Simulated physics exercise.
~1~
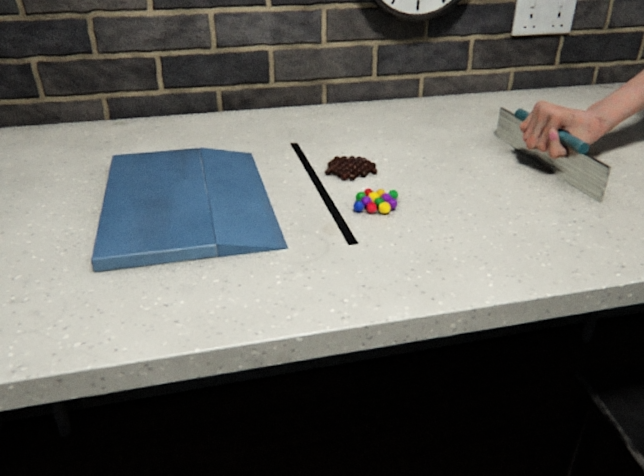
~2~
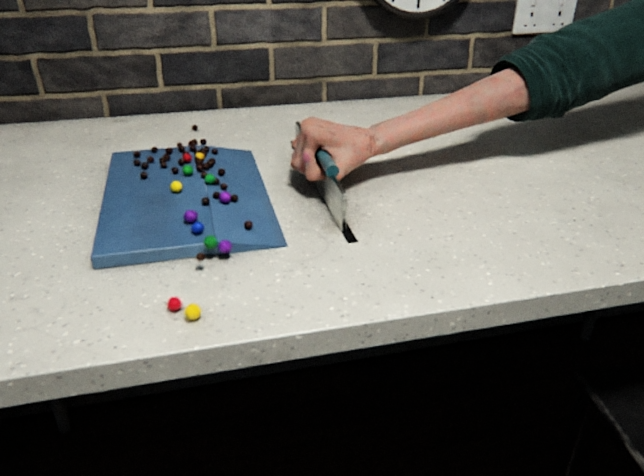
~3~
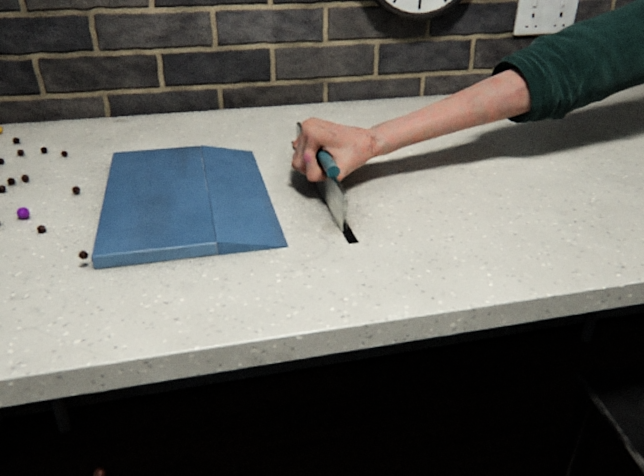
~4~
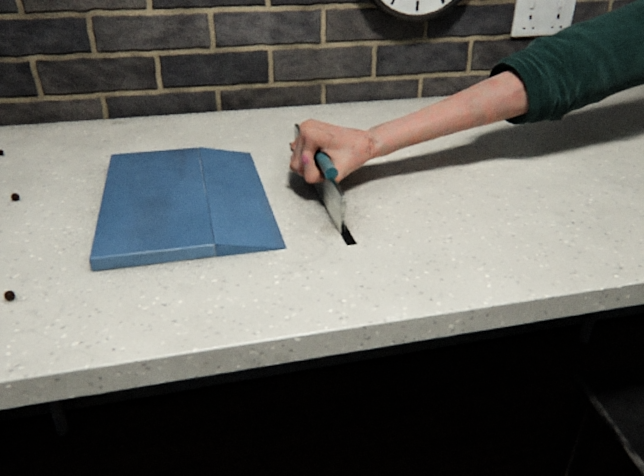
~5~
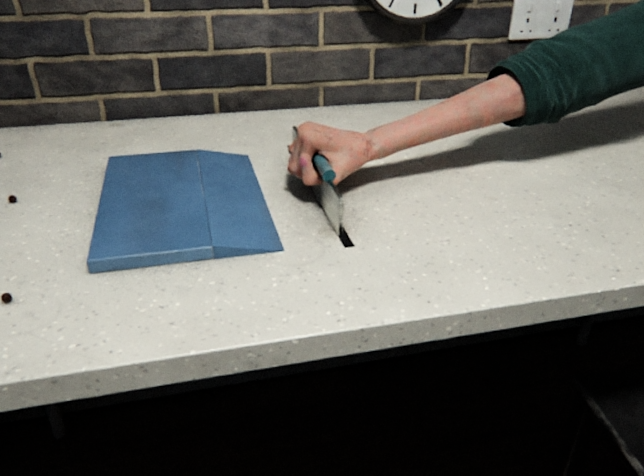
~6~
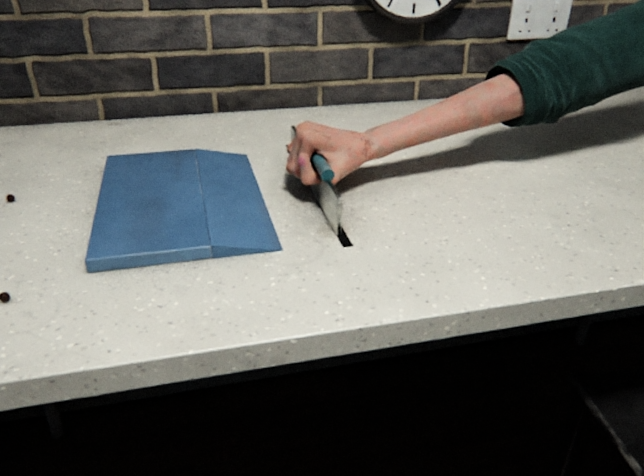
A hand-held scraper sweeps left across a pale countertop and stops at a strip of black tape, sending small brown pieces and colourful balls over a blue ramp. They scatter beyond it, leaving the ramp bare and a couple of dark pieces near the left edge.
